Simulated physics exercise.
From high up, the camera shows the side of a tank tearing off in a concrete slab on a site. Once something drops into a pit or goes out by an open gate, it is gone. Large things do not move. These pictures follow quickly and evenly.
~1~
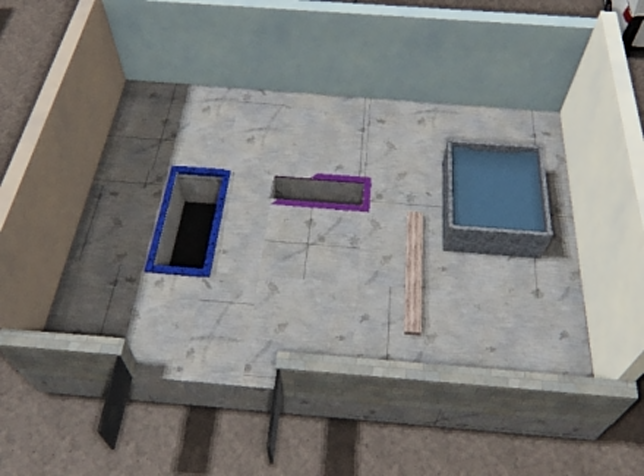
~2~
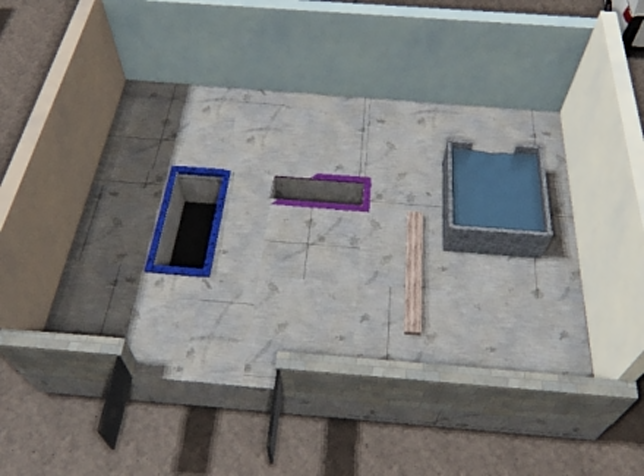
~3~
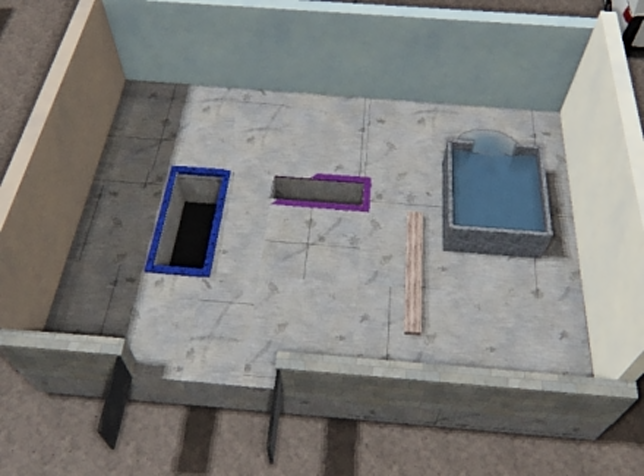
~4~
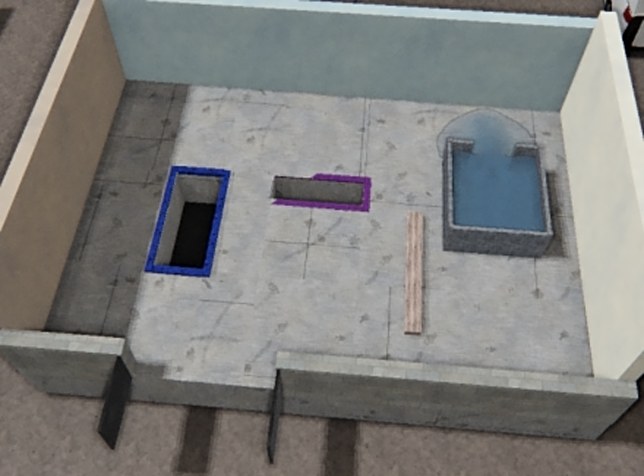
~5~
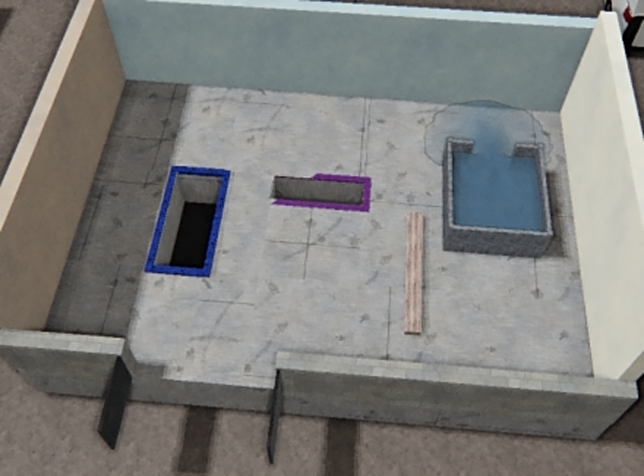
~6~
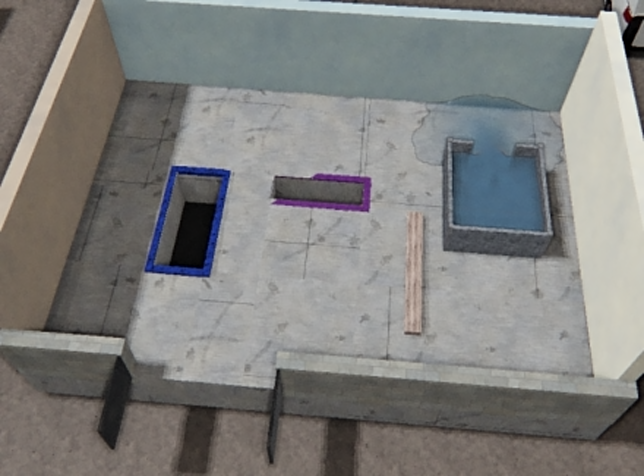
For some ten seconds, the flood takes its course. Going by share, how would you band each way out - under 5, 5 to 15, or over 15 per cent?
I would put the gate under 5 per cent; I would put the blue pit under 5 per cent; I would put the purple pit at 5 to 15 per cent.
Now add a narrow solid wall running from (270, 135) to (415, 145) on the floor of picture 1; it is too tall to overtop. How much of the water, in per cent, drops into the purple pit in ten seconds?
Result, purple pit: Some 0 percent of the total.
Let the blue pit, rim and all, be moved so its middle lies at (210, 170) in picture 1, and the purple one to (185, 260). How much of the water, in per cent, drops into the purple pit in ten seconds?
Purple: About 4 %.
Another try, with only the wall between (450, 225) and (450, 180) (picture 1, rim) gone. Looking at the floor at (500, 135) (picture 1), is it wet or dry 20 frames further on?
Short answer - puddle-free.
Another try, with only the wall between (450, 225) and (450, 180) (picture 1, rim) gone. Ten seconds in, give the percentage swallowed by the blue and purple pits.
In percent: Blue 4, purple 20.
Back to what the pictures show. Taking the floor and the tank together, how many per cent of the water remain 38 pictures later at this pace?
Estimate: Some 94 %.
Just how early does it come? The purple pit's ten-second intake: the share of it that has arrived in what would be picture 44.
About 55 per cent.
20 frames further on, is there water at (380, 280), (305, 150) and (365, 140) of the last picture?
Well, in turn they'd be dry underfoot, wet underfoot and wet underfoot.
A moment on, water covers 10 % of the floor; the gate 0 %, the blue pit 0 %, the purple pit 0 %.
Next, water covers 15 % of the floor; the gate 0 %, the blue pit 0 %, the purple pit 0 %.
Then, water covers 35 % of the floor; the gate 0 %, the blue pit 0 %, the purple pit 1 %.
Later, water covers 55 % of the floor; the gate 0 %, the blue pit 0 %, the purple pit 5 %.
In the end, water covers 80 % of the floor; the gate 1 %, the blue pit 0 %, the purple pit 10 %.
